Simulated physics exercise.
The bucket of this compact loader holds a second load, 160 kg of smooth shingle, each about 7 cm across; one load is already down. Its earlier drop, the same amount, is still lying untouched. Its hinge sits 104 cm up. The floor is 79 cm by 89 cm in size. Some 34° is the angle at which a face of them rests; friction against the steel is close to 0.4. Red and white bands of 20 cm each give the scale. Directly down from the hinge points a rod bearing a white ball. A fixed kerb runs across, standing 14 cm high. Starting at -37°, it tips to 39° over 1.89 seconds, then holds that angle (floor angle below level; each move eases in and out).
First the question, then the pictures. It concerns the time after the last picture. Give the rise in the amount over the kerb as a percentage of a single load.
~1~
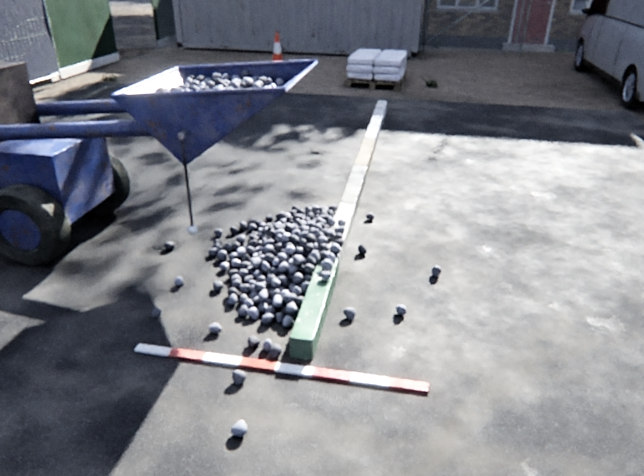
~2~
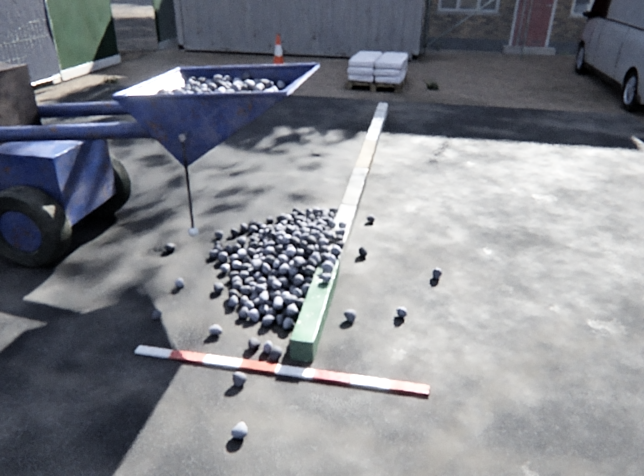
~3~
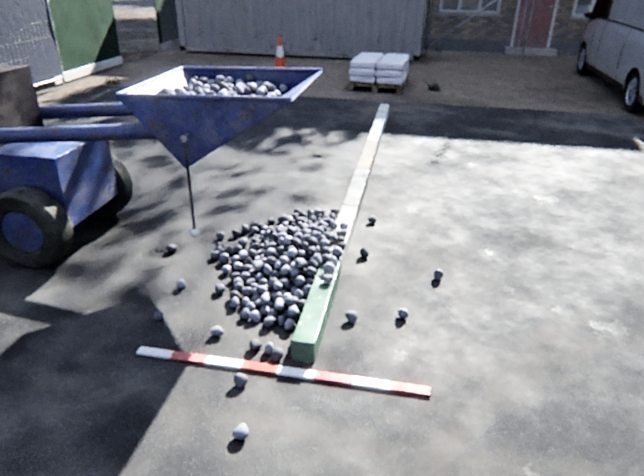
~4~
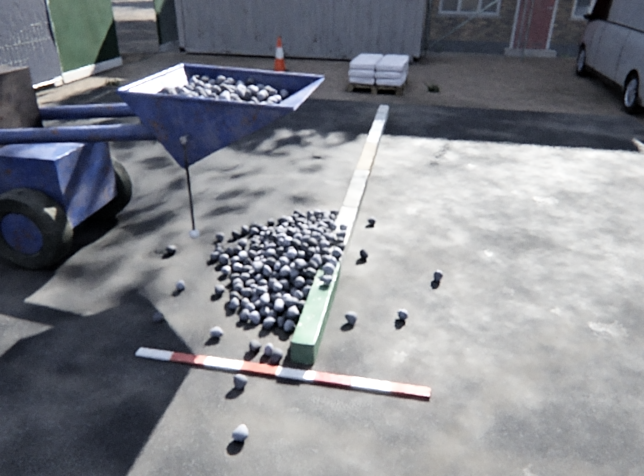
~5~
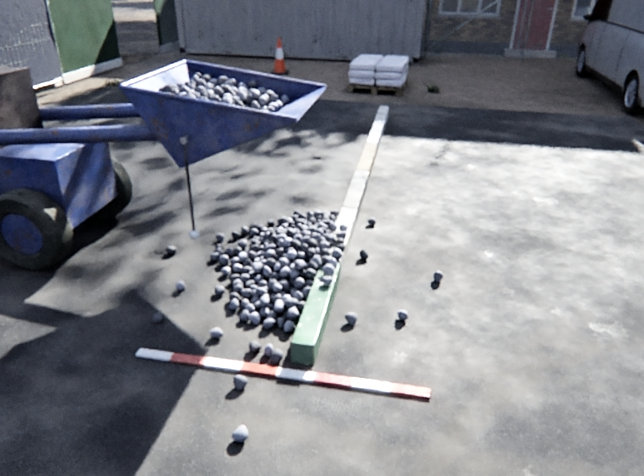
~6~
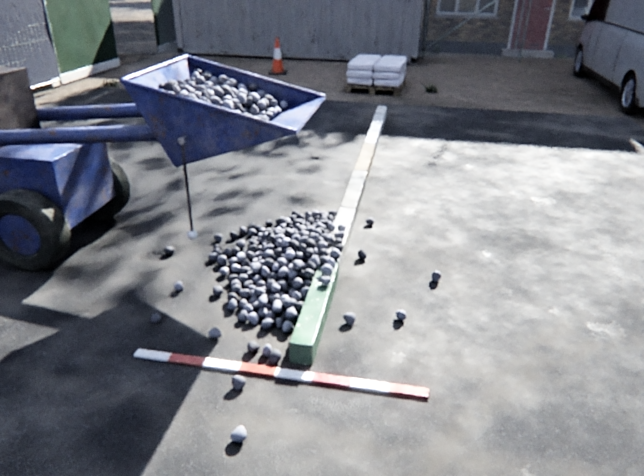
53 %.
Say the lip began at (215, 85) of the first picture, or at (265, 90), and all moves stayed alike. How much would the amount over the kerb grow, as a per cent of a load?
First place: Roughly 0 %; second place: Roughly 30 %.
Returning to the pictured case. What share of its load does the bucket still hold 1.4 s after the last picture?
It holds some 20 per cent.
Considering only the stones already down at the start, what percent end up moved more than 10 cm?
About 5 per cent.
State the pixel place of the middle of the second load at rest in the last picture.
Centre: Approx. (346, 261).
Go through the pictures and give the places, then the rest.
In the first picture, the bucket is at -37°, its lip at (286, 90); the top of the load is at (240, 81). The earlier load is highest near (312, 236), 21 cm above ground level, 99 % on this side of the kerb, 1 % over the kerb.
The second picture shows lip at (288, 94), floor tilted -36°, highest stones at (241, 83).
In the third picture, the bucket is at -34°, its lip at (291, 100); the top of the load is at (230, 85).
The fourth picture shows lip at (294, 109), floor tilted -30°, highest stones at (221, 84).
The fifth picture shows lip at (296, 120), floor tilted -25°, highest stones at (204, 83).
The sixth picture shows lip at (297, 132), floor tilted -19°, highest stones at (195, 81).
Then, 0.8 s after the last picture the floor is at 27°; in per cent of one load, 99 in the bucket, 100 on this side of the kerb, 1 over the kerb; the foremost stones are at (365, 269).
Then, 1.4 s after the last picture the floor is at 39°; in per cent of one load, 20 in the bucket, 162 on this side of the kerb, 18 over the kerb; the foremost stones are at (399, 282).
Then, 1.7 s after the last picture the floor is at 39°; in per cent of one load, 0 in the bucket, 158 on this side of the kerb, 42 over the kerb; the foremost stones are at (447, 266).
Then, 4.2 s after the last picture the floor is at 39°; in per cent of one load, 0 in the bucket, 145 on this side of the kerb, 55 over the kerb; the foremost stones are at (496, 269). Net gain over the kerb, 53.
